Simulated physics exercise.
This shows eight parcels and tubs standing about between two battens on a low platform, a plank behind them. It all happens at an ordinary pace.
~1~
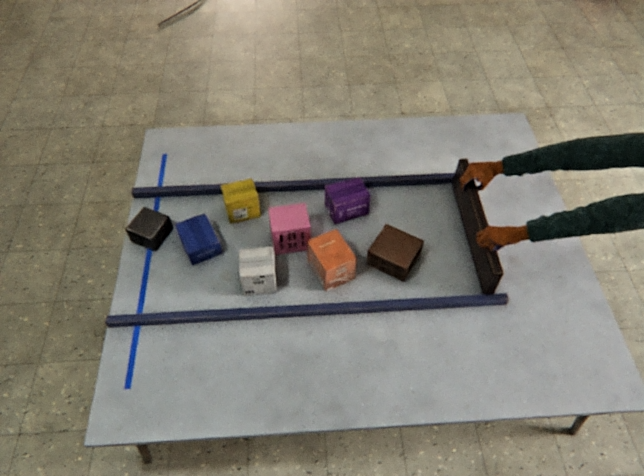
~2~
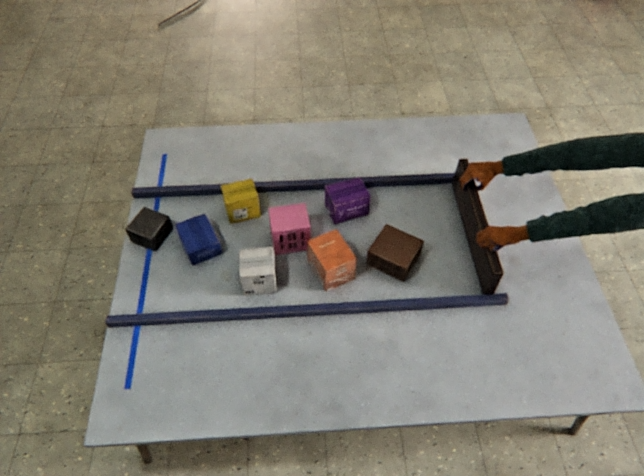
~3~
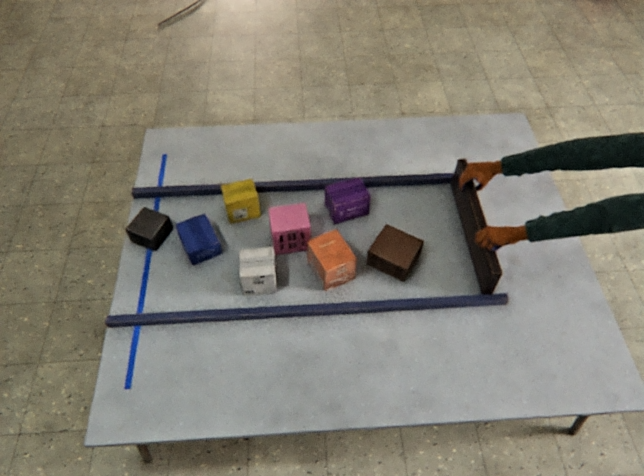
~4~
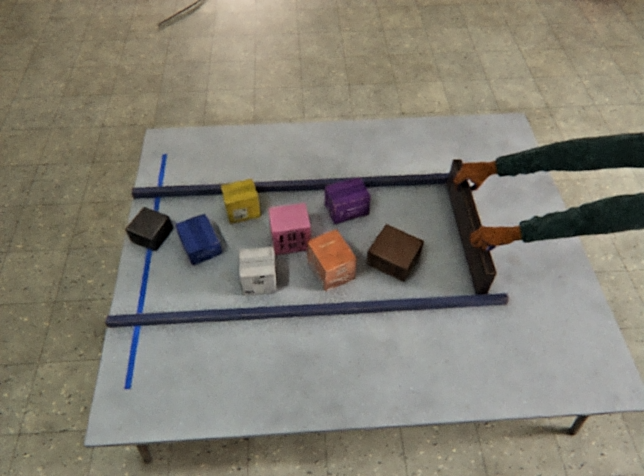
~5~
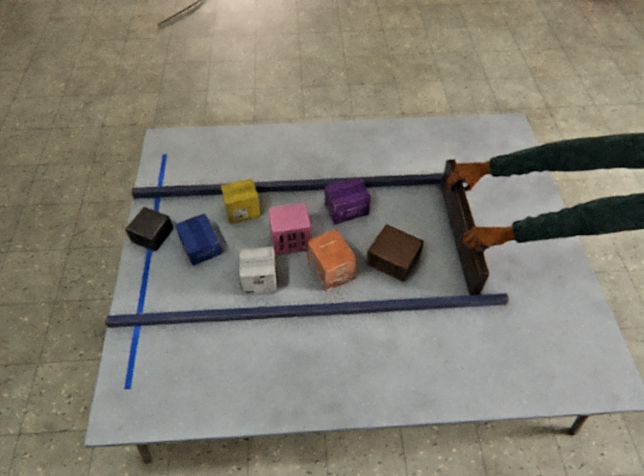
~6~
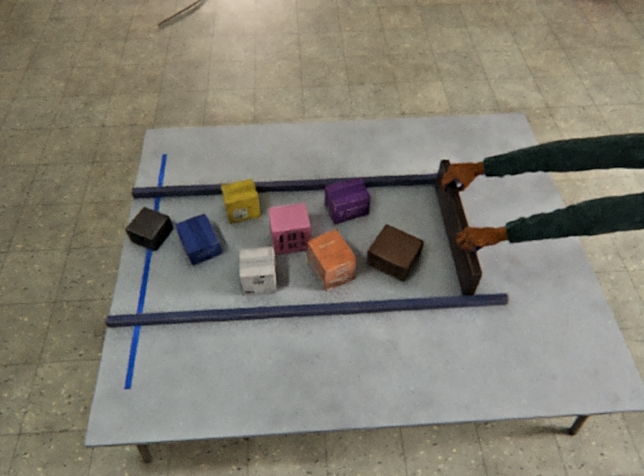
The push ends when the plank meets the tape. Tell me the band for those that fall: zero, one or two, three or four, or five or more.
The number that fall off is five or more.
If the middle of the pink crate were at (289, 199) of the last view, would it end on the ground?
It falls.
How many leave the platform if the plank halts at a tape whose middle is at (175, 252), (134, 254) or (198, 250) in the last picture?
The counts: 4, 8 and 2.
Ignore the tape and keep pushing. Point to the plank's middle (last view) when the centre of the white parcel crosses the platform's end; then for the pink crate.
For the white parcel at (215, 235), for the pink crate at (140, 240).
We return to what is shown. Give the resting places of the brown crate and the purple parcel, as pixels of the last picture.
The brown crate at (120, 278), the purple parcel at (133, 207).
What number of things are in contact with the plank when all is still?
That makes 3.
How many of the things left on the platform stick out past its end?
That would be 3.
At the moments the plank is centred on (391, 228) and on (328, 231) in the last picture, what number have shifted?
The counts are 2 and 4.
Soon after, none off yet; black crate at rest near (150, 229); blue box at rest near (199, 239); yellow parcel at rest near (241, 201).
In the end, the number that fall off is five or more; gone, orange box, white parcel, yellow parcel, blue box and black crate.
